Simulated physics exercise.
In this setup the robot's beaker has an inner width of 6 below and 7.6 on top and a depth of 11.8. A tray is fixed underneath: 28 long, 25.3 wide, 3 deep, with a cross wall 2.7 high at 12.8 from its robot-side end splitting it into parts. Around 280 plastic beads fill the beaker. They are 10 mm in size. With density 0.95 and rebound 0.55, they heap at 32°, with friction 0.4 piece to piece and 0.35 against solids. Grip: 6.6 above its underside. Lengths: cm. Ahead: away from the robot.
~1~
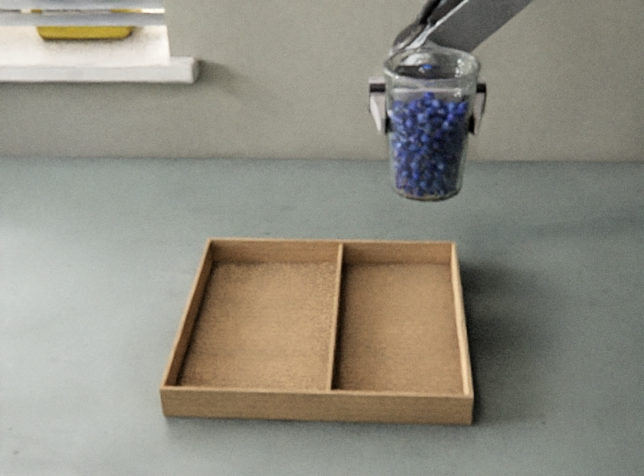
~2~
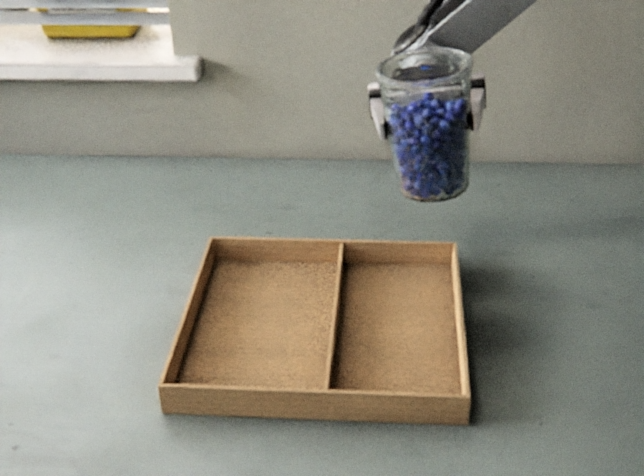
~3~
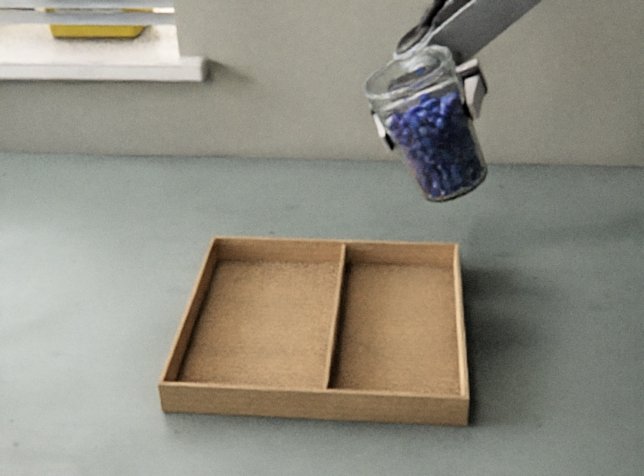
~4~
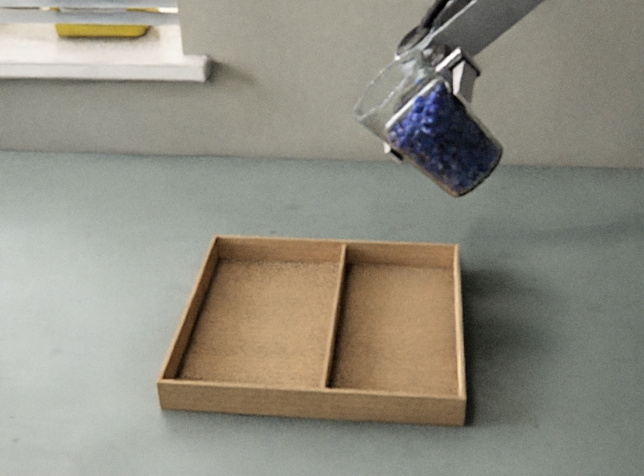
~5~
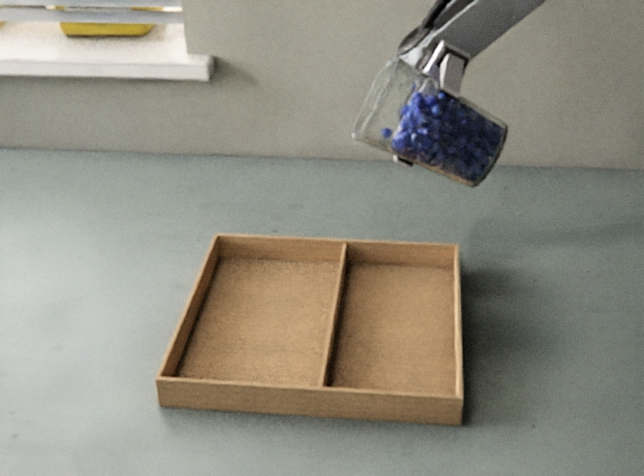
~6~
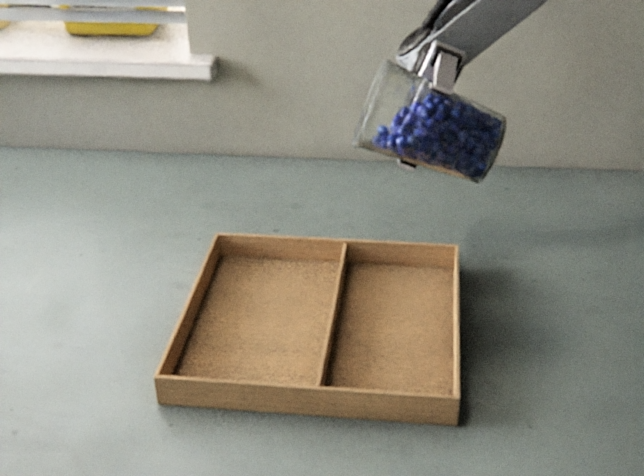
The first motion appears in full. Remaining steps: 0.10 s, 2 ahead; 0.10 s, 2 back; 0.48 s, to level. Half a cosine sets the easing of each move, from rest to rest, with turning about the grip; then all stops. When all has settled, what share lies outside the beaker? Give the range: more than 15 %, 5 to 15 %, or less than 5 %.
The range is less than 5 %.
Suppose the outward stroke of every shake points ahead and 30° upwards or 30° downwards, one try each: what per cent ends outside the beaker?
First try about 5 %, second try about 0 %.
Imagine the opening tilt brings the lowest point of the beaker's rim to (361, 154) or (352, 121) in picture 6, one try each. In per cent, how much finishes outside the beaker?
The first try gives around 20 percent and the second around 0 percent.
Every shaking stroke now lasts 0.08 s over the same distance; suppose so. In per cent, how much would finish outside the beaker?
Around 5 percent.
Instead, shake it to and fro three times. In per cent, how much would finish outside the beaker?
Then roughly 10 percent.
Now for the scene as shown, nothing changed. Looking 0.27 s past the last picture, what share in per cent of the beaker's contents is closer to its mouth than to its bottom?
Roughly 40 %.
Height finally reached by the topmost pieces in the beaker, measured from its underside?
I'd say close to 10.0 cm.
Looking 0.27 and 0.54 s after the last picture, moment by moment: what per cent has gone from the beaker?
I'd put it near 0 percent first and near 0 percent later.
Then, 0.27 s on, tilted 65° forward, highest piece 26 above the table; 277 in the beaker, 4 in flight or on a rim.
Then, 0.54 s on, tilted 13° forward, highest piece 28 above the table; 276 in the beaker, 4 in the far-side part, 1 in the robot-side part.
Then, 0.88 s on, level, highest piece 28 above the table; 276 in the beaker, 4 in the far-side part, 1 in the robot-side part.
Then, 1.93 s on, level, highest piece 28 above the table; 276 in the beaker, 4 in the far-side part, 1 in the robot-side part.
In the end, 276 in the beaker, 4 in the far-side part, 1 in the robot-side part. That is 2 % outside the beaker.
